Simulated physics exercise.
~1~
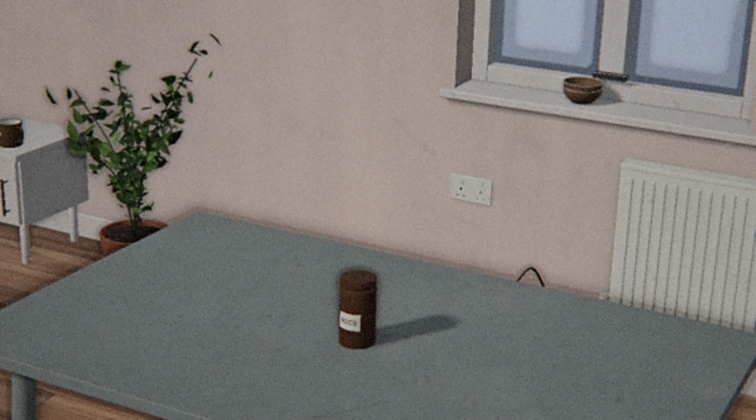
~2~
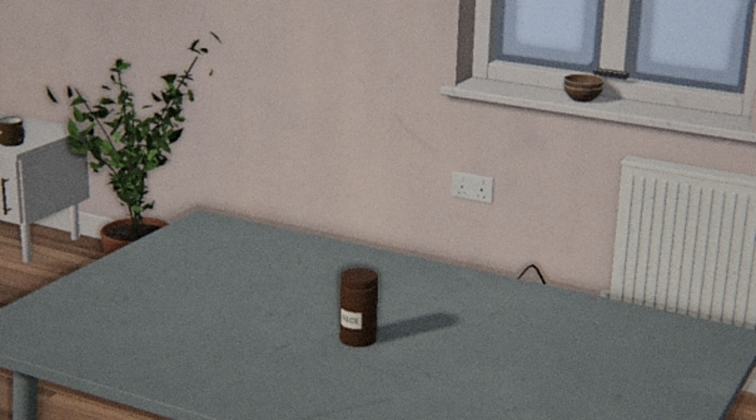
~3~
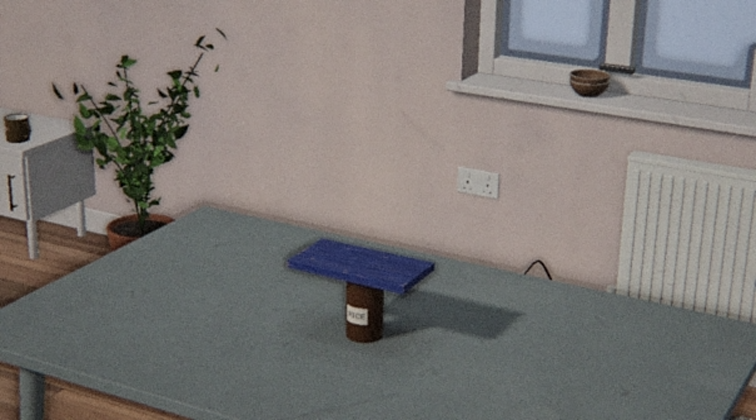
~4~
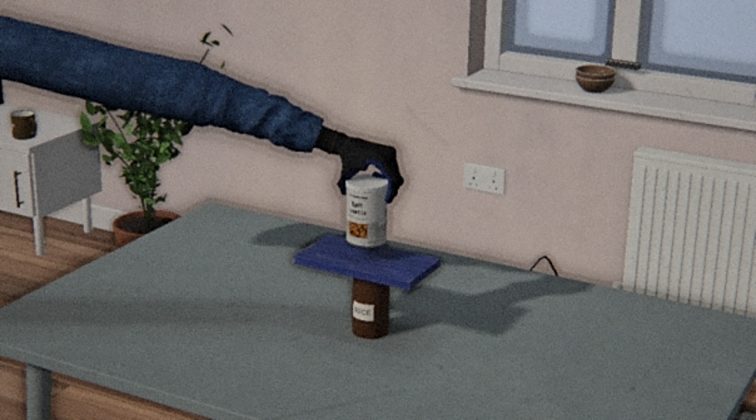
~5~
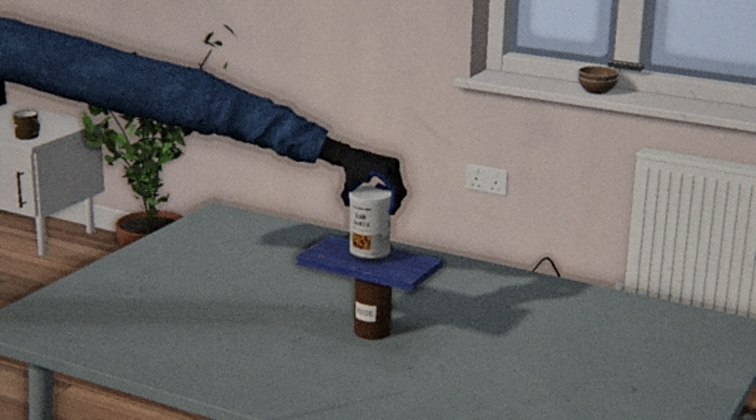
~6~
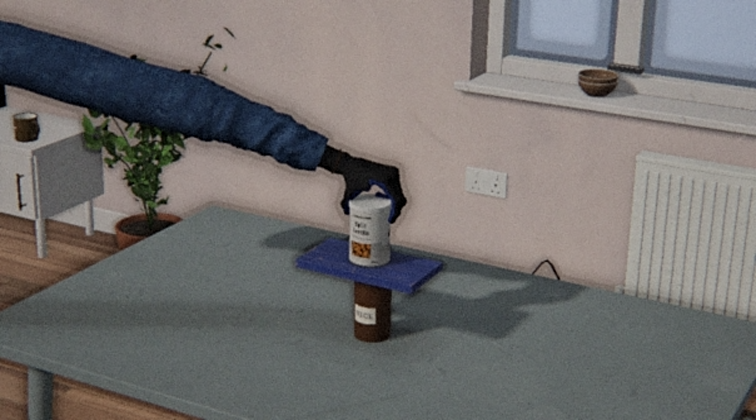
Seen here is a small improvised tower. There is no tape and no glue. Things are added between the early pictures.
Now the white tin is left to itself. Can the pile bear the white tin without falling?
The stack stands firm.
Then, 0.20 s later than the last frame, all is still.
Then, 0.40 s later than the last frame, white tin resting near (370, 232).
When it is over, all 3 as before. End places, in pixels of the last picture, white tin near (370, 232). The stack holds.
